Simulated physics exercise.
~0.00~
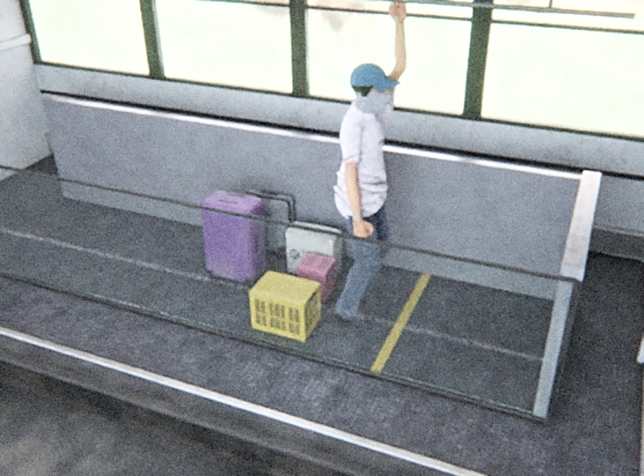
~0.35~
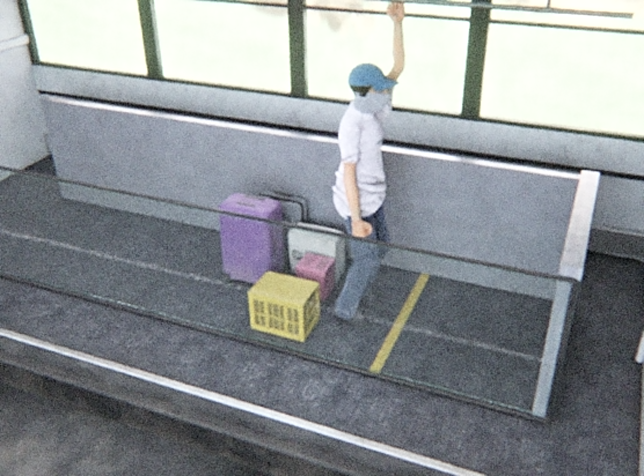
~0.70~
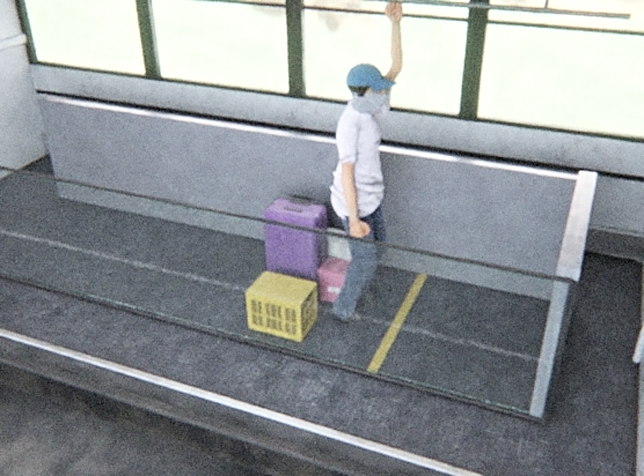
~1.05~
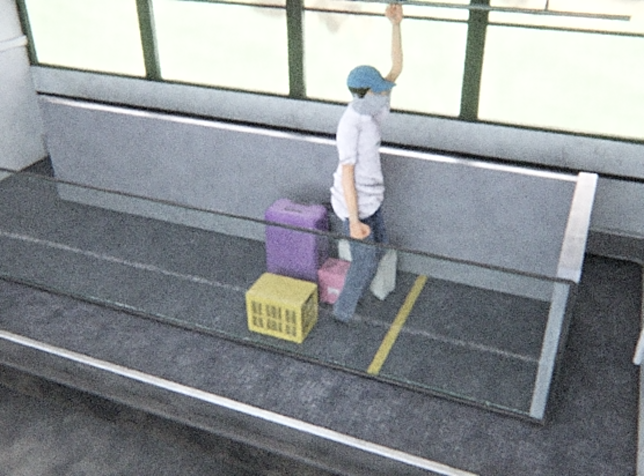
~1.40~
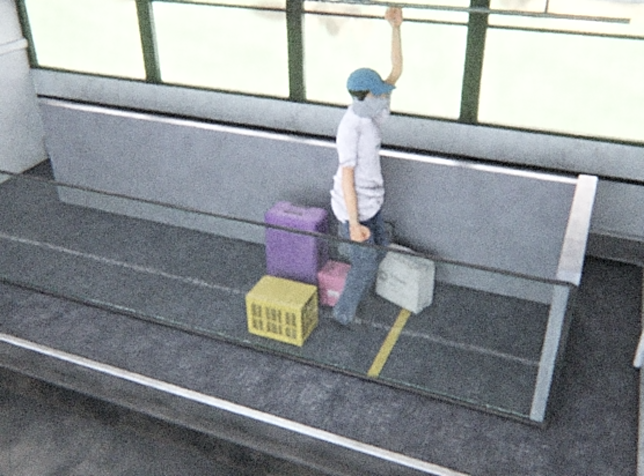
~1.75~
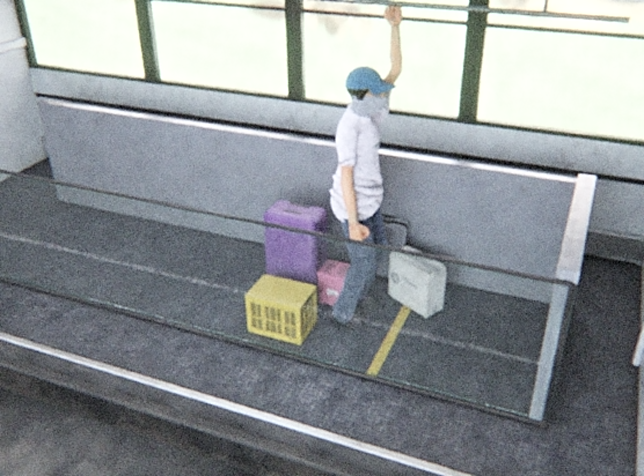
On a tram, luggage slides right past a standing passenger, the white case reaching the yellow line.
